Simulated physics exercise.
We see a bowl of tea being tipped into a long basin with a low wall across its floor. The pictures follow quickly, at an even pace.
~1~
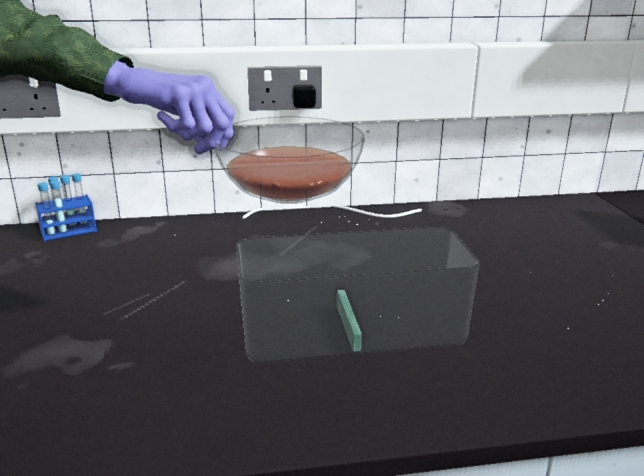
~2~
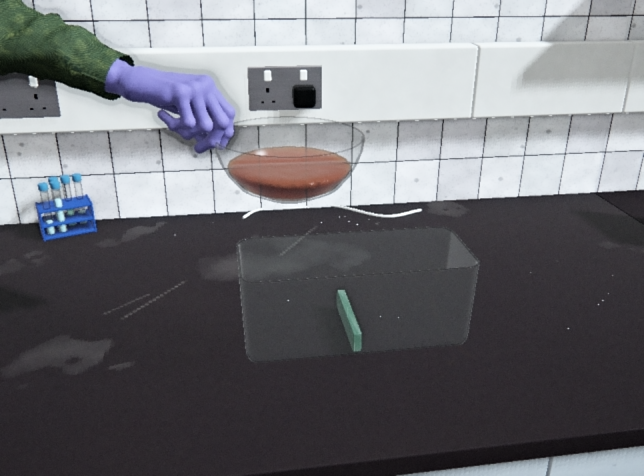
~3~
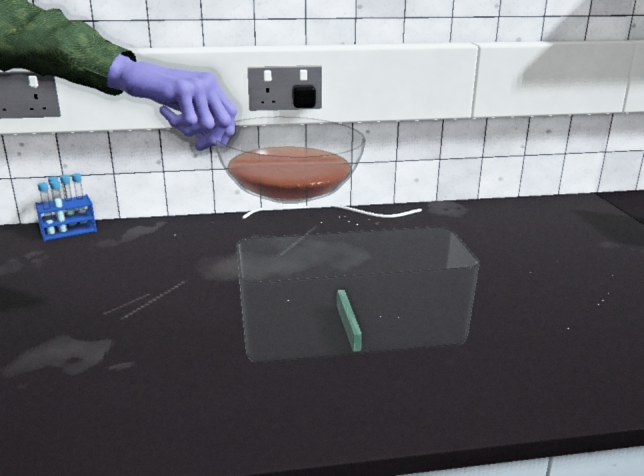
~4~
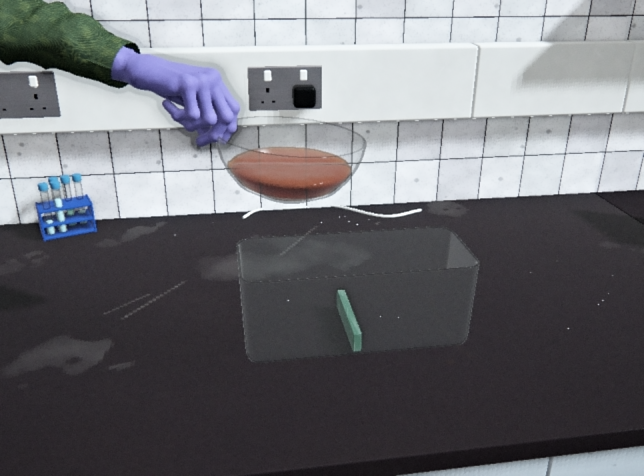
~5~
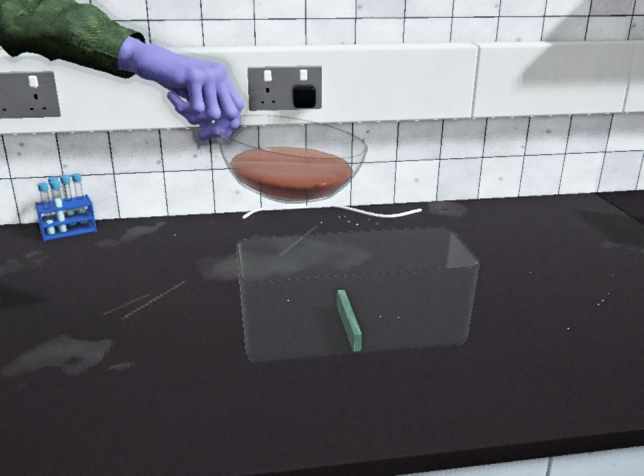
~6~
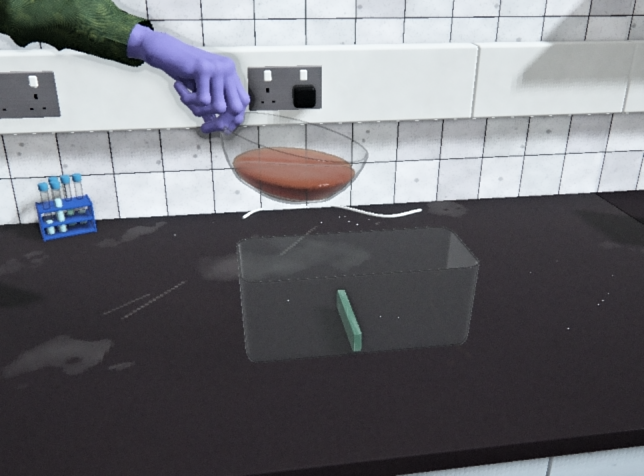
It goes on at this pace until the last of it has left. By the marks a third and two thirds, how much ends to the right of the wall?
It comes to over two thirds.
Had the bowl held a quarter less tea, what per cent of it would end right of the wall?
It comes to 75 per cent or so.
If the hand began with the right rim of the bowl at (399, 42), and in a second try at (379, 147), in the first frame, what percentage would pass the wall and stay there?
Roughly 80 per cent, and 85 per cent.
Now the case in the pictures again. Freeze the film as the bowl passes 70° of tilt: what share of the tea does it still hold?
Close to 45 per cent.
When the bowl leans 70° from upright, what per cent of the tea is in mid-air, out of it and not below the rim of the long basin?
Roughly 45 in a hundred.
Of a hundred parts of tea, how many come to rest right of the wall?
It comes to 80 per cent or so.
A moment on, the bowl is tipped part way and 43 per cent is still to pour, 0 is left of the wall and 14 right of it.
Next, the bowl is tipped on its side and 2 per cent is still to pour, 17 is left of the wall and 75 right of it.
Then the bowl is tipped right over and 0 per cent is still to pour, 22 is left of the wall and 78 right of it.
Later the bowl is tipped right over and 0 per cent is still to pour, 22 is left of the wall and 78 right of it.
At rest 22 per cent lies left of the wall, 78 right of it and 0 outside.
